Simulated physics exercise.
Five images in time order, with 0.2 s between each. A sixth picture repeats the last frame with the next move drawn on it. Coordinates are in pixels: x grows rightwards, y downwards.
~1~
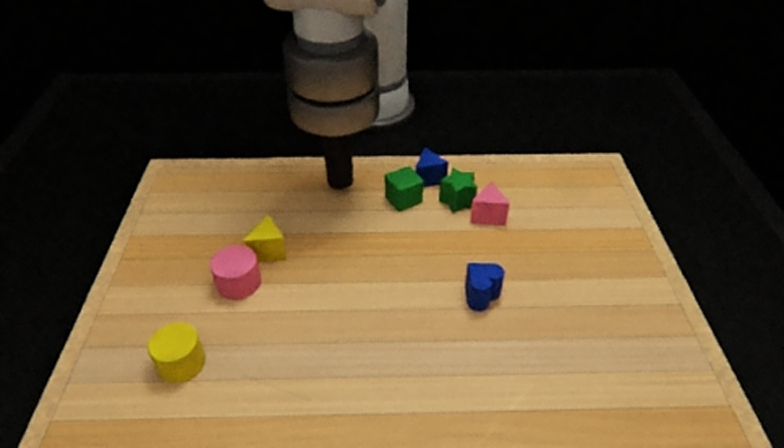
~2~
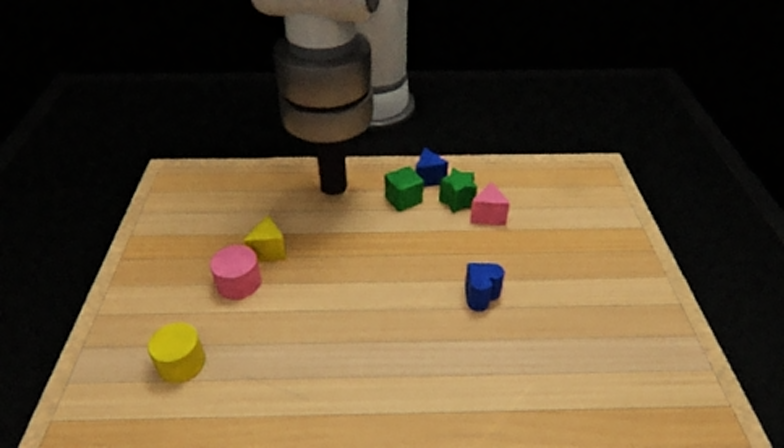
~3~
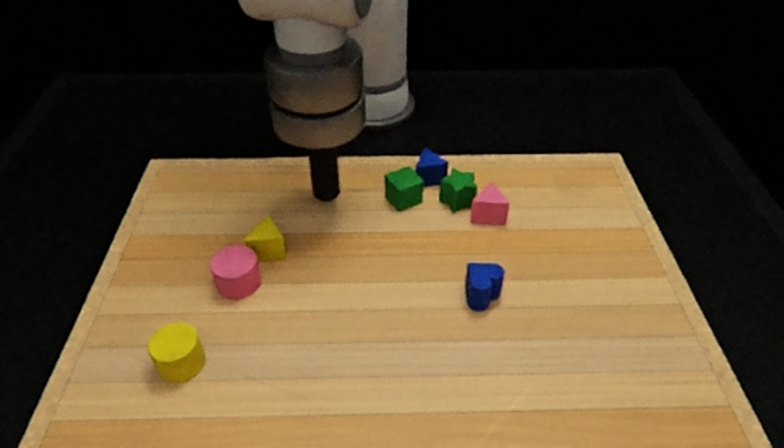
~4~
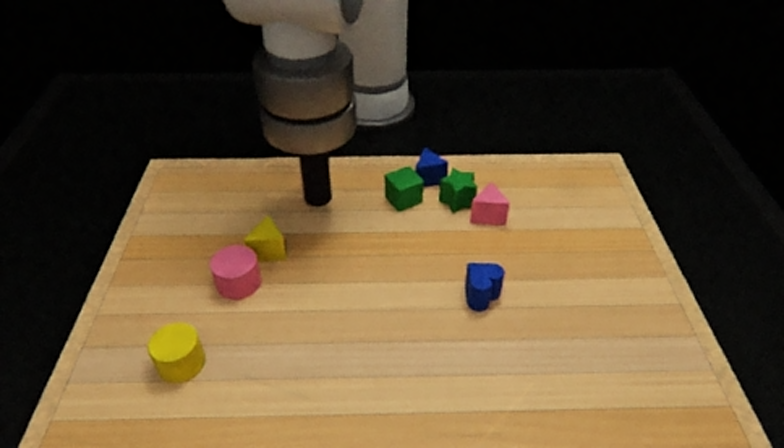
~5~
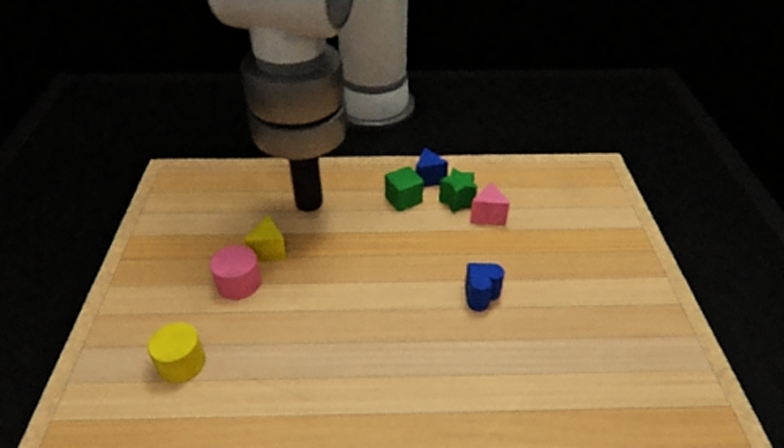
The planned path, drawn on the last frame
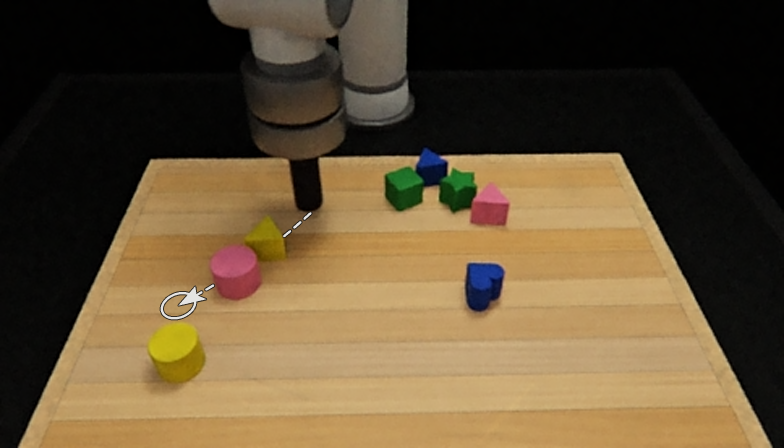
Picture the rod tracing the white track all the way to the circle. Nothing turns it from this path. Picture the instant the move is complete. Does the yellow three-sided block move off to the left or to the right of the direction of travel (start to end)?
To the right.
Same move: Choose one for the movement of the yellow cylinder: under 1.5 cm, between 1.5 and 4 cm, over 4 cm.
I'd go with under 1.5 cm for this block.
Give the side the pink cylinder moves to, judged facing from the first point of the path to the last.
It moves left.
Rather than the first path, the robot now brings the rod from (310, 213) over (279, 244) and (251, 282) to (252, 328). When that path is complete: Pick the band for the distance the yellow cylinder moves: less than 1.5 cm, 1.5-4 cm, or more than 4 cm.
Once the path ends, it will sit under 1.5 cm from where it is now.
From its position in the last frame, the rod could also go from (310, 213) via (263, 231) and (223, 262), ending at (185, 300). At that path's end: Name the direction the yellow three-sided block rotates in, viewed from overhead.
From overhead, anticlockwise.
The line goes from (310, 213) by way of (275, 244) and (231, 275) to (179, 305).
On the path given first. One third of the way, rod (272, 234); pink cylinder (225, 270); yellow three-sided block (252, 240), turned 15° anticlockwise.
Two thirds of the way, rod (228, 264); pink cylinder (204, 295); yellow three-sided block (200, 269).
At the end, rod (175, 295); yellow cylinder unmoved; pink cylinder (199, 304); yellow three-sided block (142, 302), turned 30° anticlockwise.
